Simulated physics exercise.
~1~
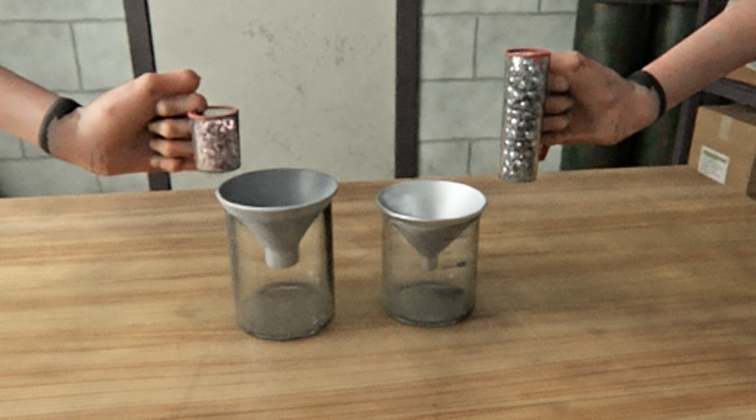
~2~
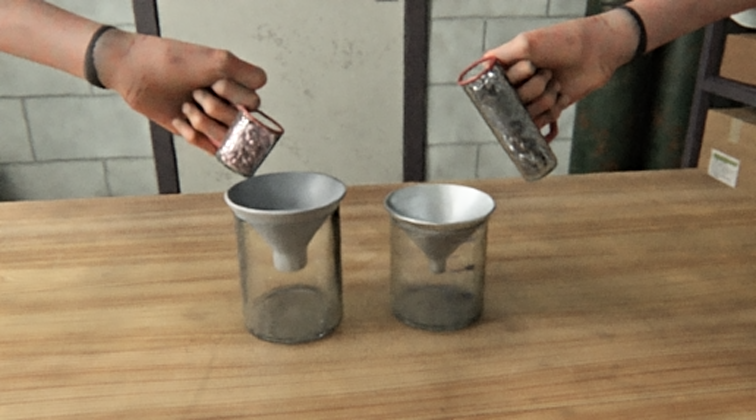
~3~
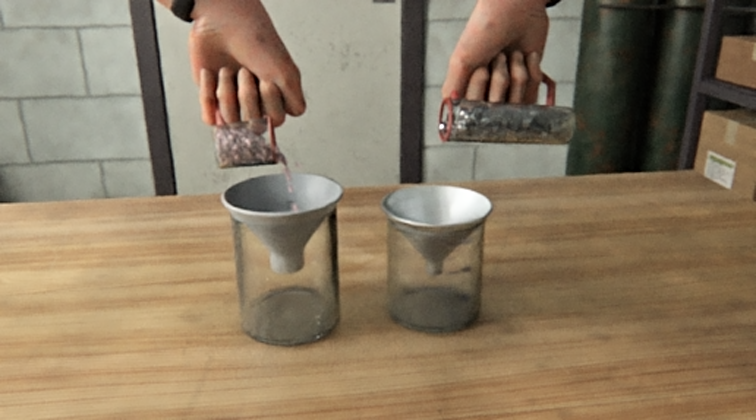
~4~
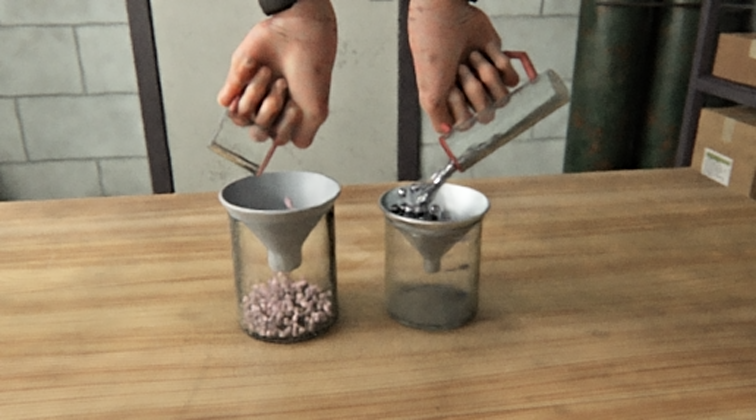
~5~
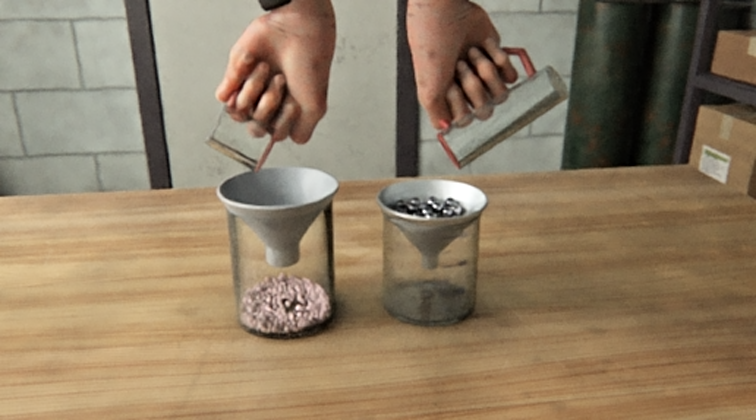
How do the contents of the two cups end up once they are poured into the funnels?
The pinkish pieces all pass through the left funnel into the jar. The silvery pieces jam in the right funnel, with nearly all of them stuck there.
